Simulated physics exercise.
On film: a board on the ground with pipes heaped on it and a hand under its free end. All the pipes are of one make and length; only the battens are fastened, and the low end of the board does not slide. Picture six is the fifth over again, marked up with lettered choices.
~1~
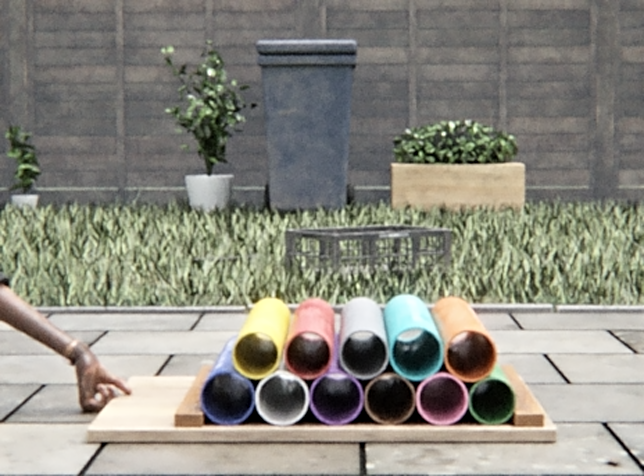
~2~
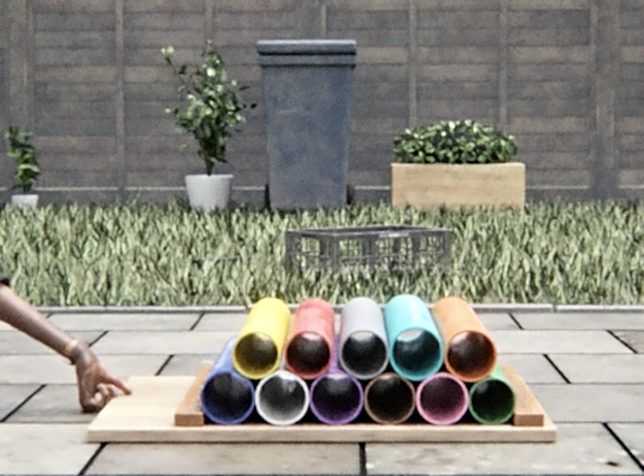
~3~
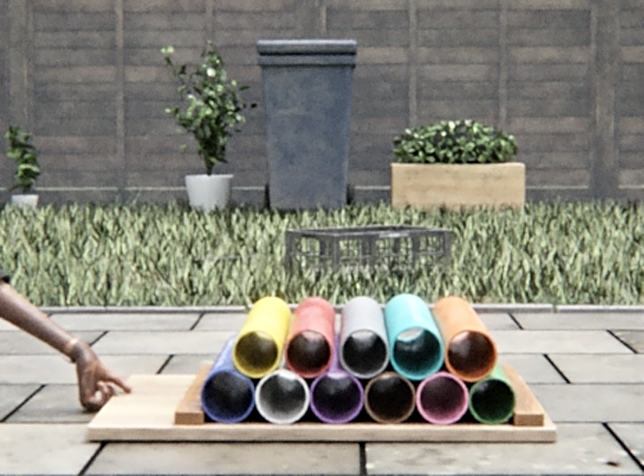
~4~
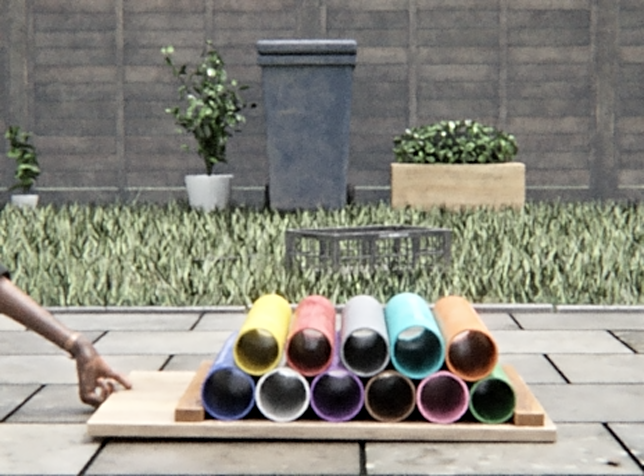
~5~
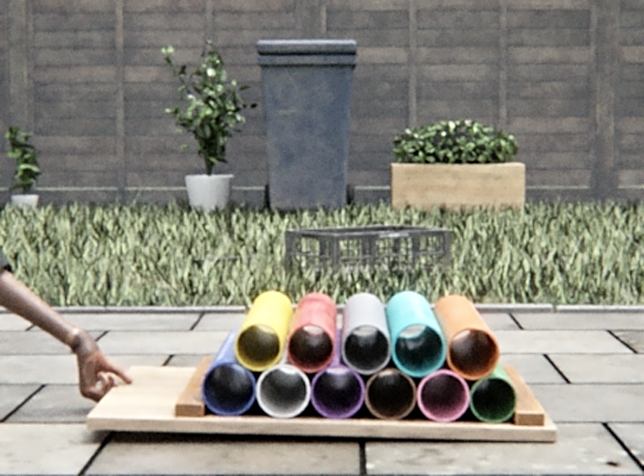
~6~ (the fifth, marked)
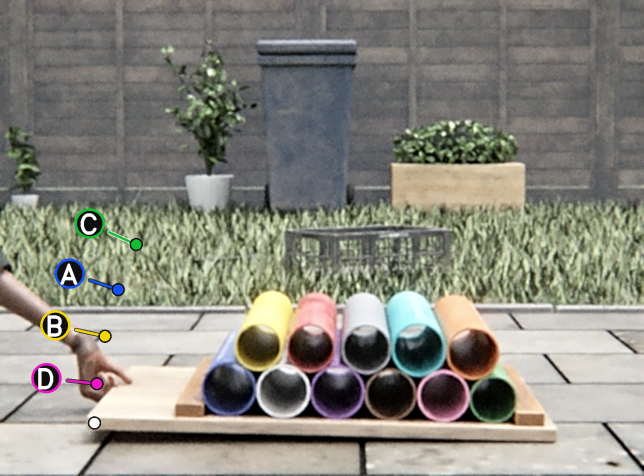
On a paved patio beside a strip of grass, a hand held the left end of a wooden board stacked with colourful pipes, then raised that end slightly, tilting the pipes with it.
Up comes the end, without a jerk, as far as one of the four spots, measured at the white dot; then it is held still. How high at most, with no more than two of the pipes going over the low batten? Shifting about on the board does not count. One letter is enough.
Raise it to C.
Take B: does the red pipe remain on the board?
Yes, with B.
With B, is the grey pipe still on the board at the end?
Yes.
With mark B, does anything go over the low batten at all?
No, at B.
On the marked copy, A at (118, 290); B at (105, 336); C at (136, 245); D at (97, 384); the white dot at (94, 423).
Following C. Soon after the start, board at 16°.
Later, board at 25°.
In the end, board at 25°, two over the low batten (turquoise, orange).
As for the rest, A none over the low batten; B none over the low batten; D none over the low batten.
